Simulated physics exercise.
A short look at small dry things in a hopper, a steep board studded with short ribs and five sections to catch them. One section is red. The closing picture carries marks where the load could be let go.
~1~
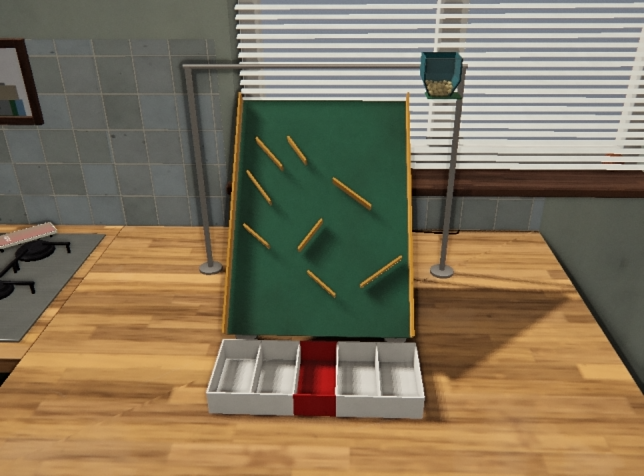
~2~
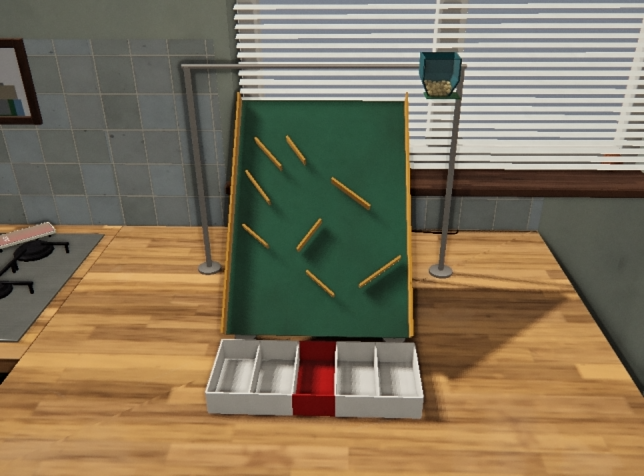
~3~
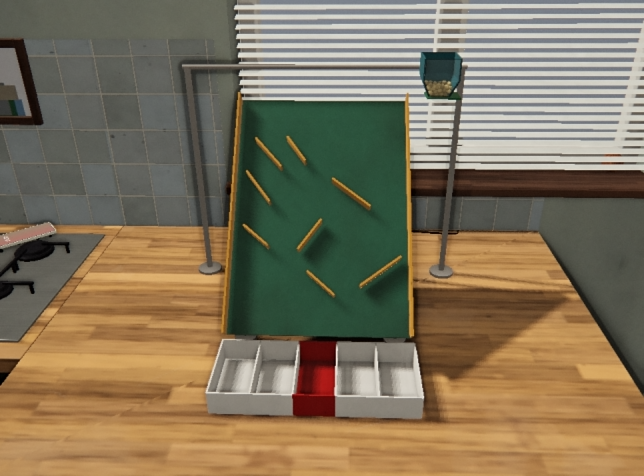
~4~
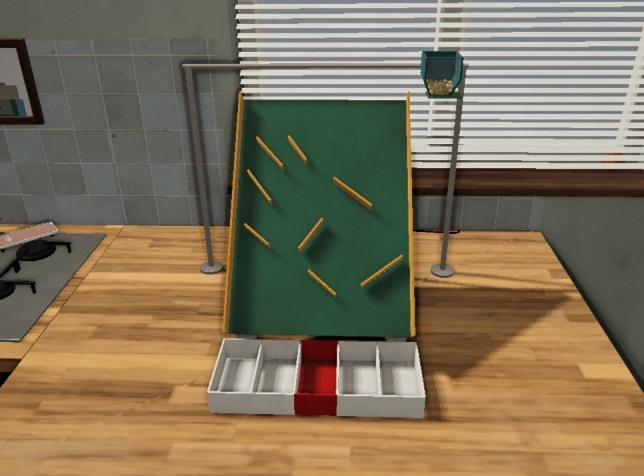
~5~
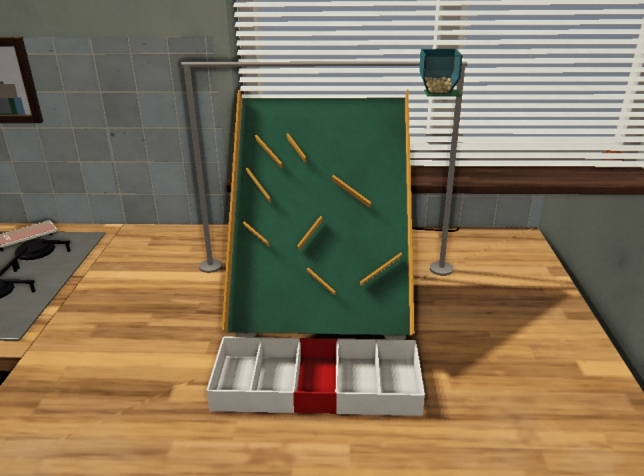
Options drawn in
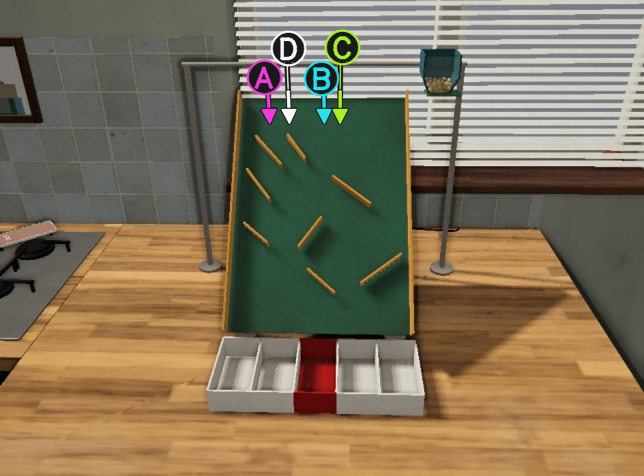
In this clip, a teal hopper holding small pale pieces sits at the upper right of a steep green board with short wooden ribs, above five sections with a red middle one, and nothing moves apart from slight view shifts.
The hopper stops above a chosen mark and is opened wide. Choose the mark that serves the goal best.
Best: C.
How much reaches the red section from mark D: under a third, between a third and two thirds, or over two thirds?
It is under a third.
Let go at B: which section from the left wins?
It is the first one.
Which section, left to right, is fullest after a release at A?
The first from the left.
On the marked copy, mark A meets the board at (269, 118); mark B meets the board at (324, 118); mark C meets the board at (340, 118); mark D meets the board at (289, 118).
Choosing A, only a few in the red section, all but a few in other sections, only a few outside the box.
Choosing B, a small share in the red section, the bulk in other sections, only a few outside the box.
Choosing C, close to a third in the red section, close to half in other sections, a small share outside the box.
Choosing D, a small share in the red section, the bulk in other sections, a small share outside the box.
